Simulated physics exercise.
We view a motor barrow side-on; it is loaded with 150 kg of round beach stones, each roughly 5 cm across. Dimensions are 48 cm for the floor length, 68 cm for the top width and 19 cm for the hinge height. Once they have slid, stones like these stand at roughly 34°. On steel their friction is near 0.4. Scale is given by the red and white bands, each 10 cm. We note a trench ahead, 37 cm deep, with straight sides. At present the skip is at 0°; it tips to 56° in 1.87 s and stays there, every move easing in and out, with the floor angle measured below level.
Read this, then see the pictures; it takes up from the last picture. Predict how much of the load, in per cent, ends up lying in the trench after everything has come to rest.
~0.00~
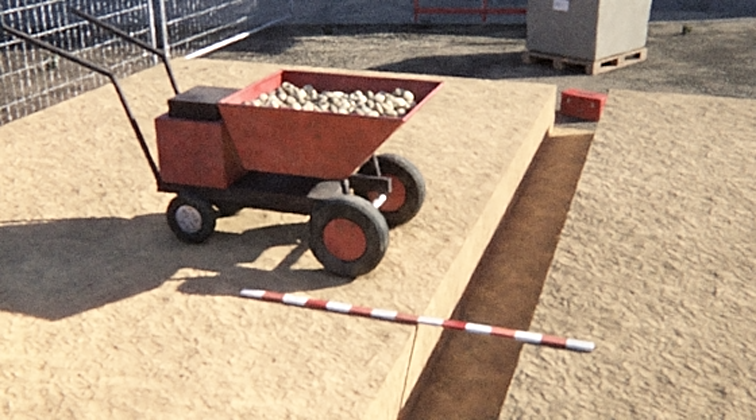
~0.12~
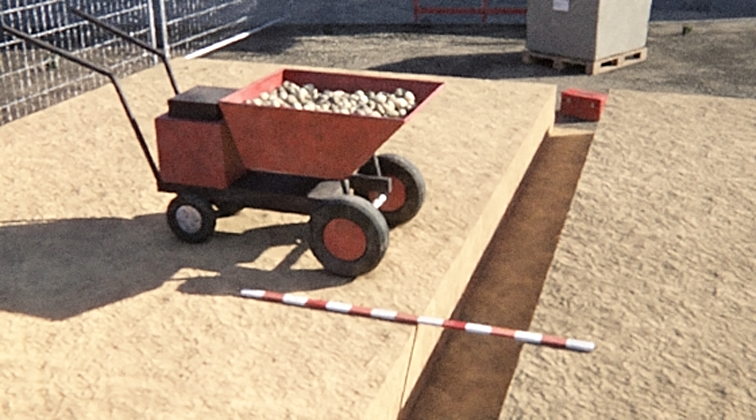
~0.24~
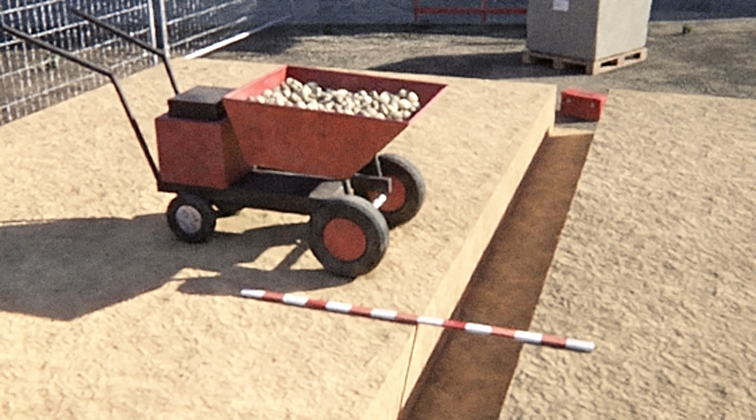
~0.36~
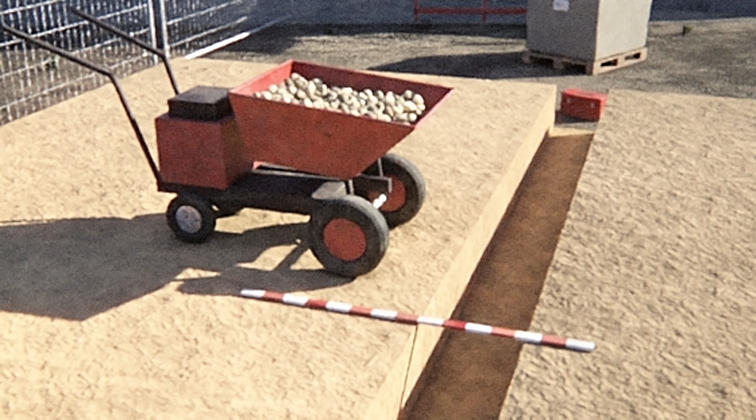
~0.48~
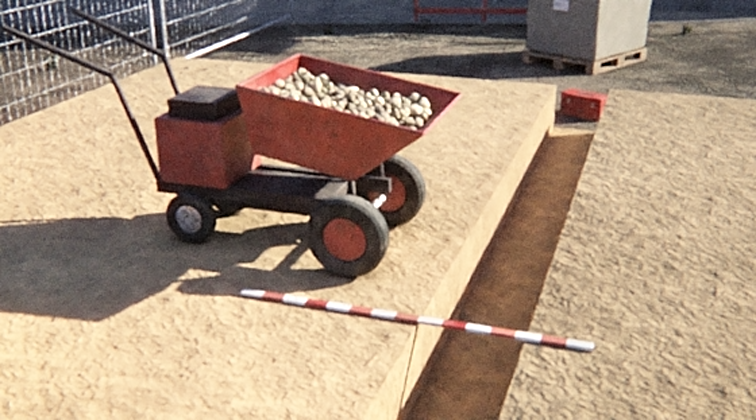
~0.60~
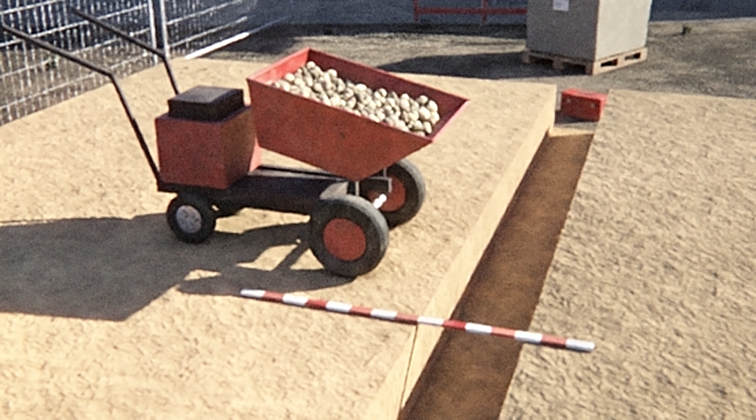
Roughly 70 per cent of it.
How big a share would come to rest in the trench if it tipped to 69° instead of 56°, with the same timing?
Share in trench: Approx. 75%.
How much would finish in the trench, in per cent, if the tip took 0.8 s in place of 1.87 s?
Close to 60 per cent then.
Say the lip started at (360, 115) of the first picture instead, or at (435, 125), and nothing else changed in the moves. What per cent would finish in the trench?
I'd say some 90 per cent and some 45 per cent.
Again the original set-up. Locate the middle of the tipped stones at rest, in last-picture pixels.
Roughly (519, 321), I'd say.
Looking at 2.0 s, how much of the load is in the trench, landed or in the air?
About 25 per cent by then.
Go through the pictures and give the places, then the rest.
In the first frame, lip at (403, 121), floor tilted 0°, highest stones at (348, 99).
In the second frame, lip at (405, 122), floor tilted 1°, highest stones at (321, 98); the stones move at 0.1 m/s on average.
In the third frame, lip at (409, 124), floor tilted 3°, highest stones at (311, 94); the stones move at 0.2 m/s on average.
In the fourth frame, the skip is at 5°, its lip at (415, 128); the top of the load is at (296, 89); the stones move at 0.2 m/s on average.
In the fifth frame, the skip is at 9°, its lip at (423, 134); the top of the load is at (296, 82); the stones move at 0.3 m/s on average.
In the sixth frame, the skip is at 14°, its lip at (432, 142); the top of the load is at (303, 74); the stones move at 0.3 m/s on average.
After 1.4 s the floor is at 47°; 100 % in the skip; the foremost stones are at (486, 183).
After 2.0 s the floor is at 56°; 71 % in the skip, 24 % in the trench, 5 % past the trench; the foremost stones are at (584, 287).
After 2.3 s the floor is at 56°; 46 % in the skip, 38 % in the trench, 17 % past the trench; the foremost stones are at (669, 299).
After 4.3 s the floor is at 56°; 12 % in the skip, 70 % in the trench, 18 % past the trench; the foremost stones are at (711, 303).
